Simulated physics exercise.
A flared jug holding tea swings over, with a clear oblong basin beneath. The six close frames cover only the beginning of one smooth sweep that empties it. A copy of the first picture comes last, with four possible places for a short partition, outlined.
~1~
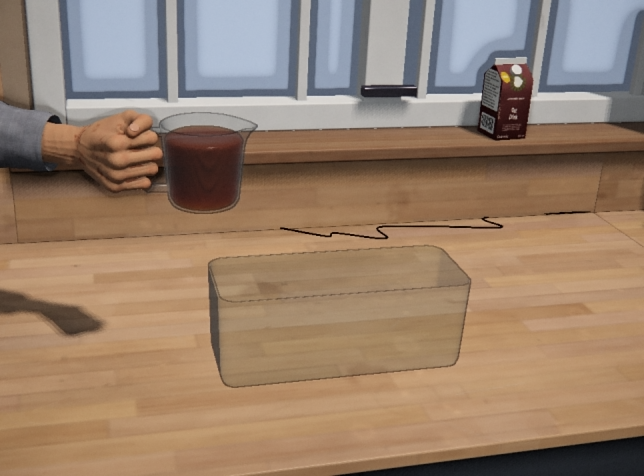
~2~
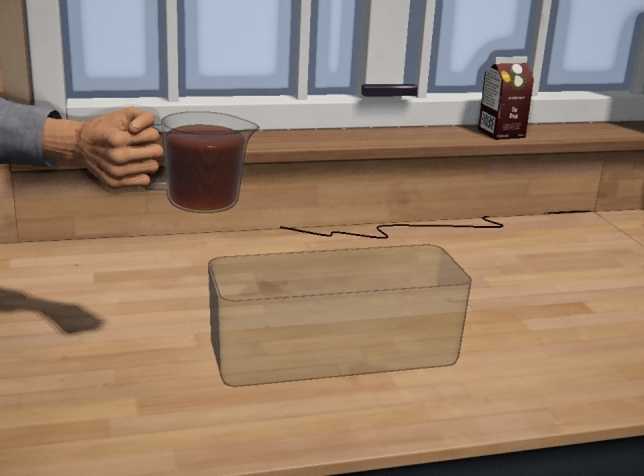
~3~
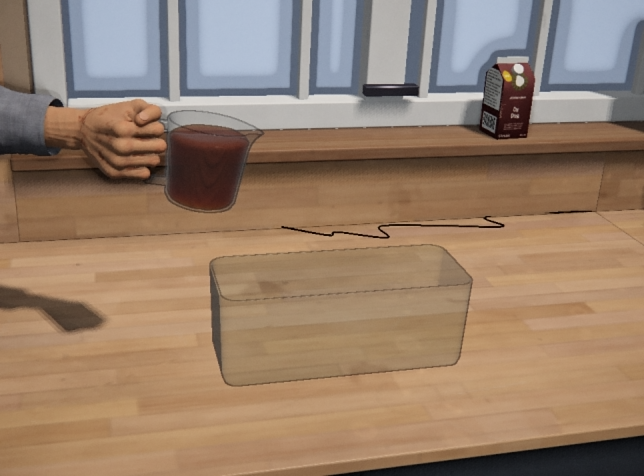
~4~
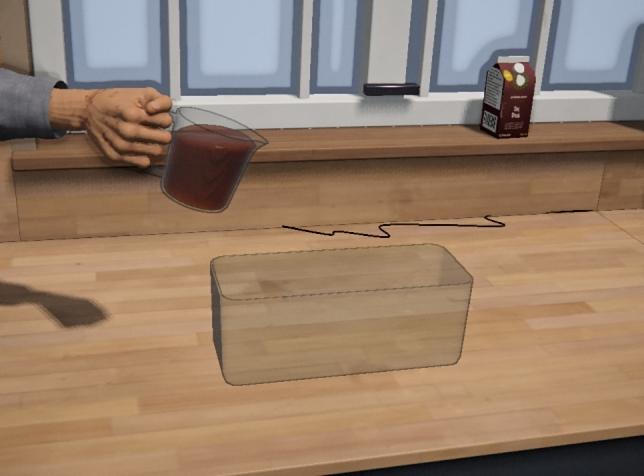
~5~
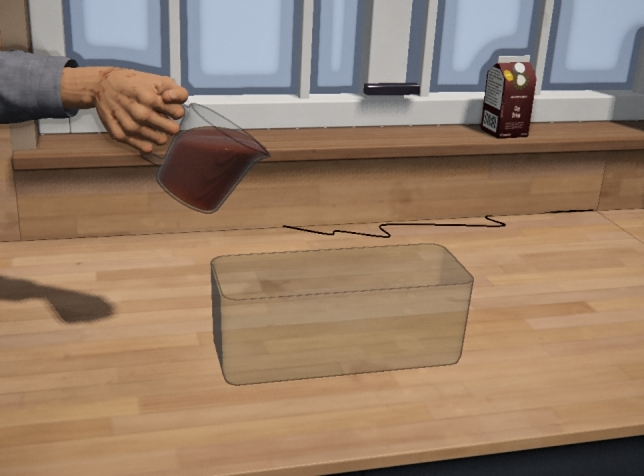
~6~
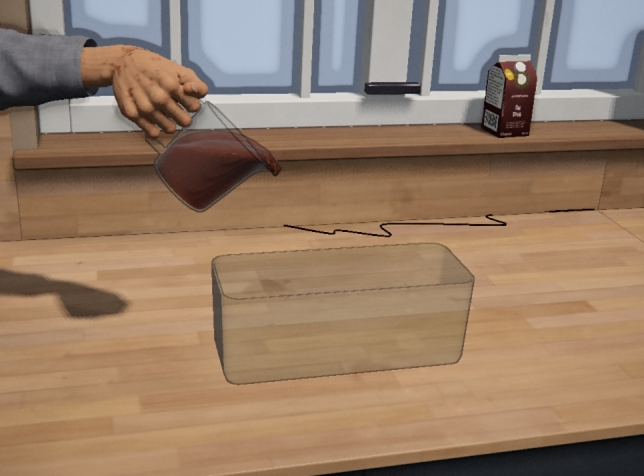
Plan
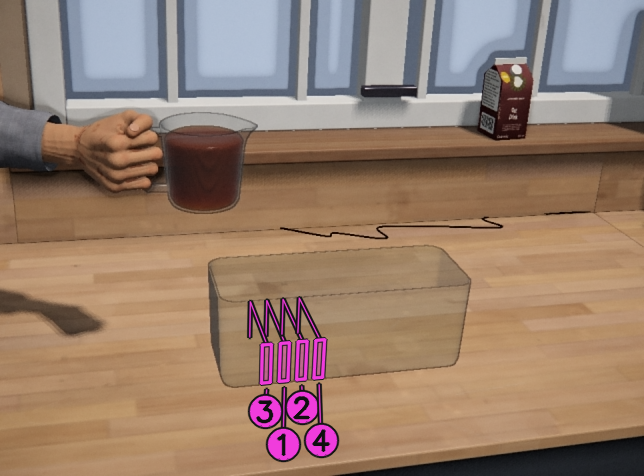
A hand held a clear jug of dark reddish tea above an empty see-through oblong basin on a wooden counter, then steadily tilted it to the right until the tea just came over the lip.
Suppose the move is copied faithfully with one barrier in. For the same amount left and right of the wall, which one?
2.
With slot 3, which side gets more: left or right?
The right side.
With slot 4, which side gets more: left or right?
More ends on the left.
On the marked copy, 1 at (284, 387); 2 at (301, 386); 3 at (266, 389); 4 at (319, 384).
With 1, about 11 % ends left of the wall and 87 % right of it.
With 2, about 47 % ends left of the wall and 51 % right of it.
With 3, about 3 % ends left of the wall and 95 % right of it.
With 4, about 78 % ends left of the wall and 18 % right of it; 4 % is lost outside.
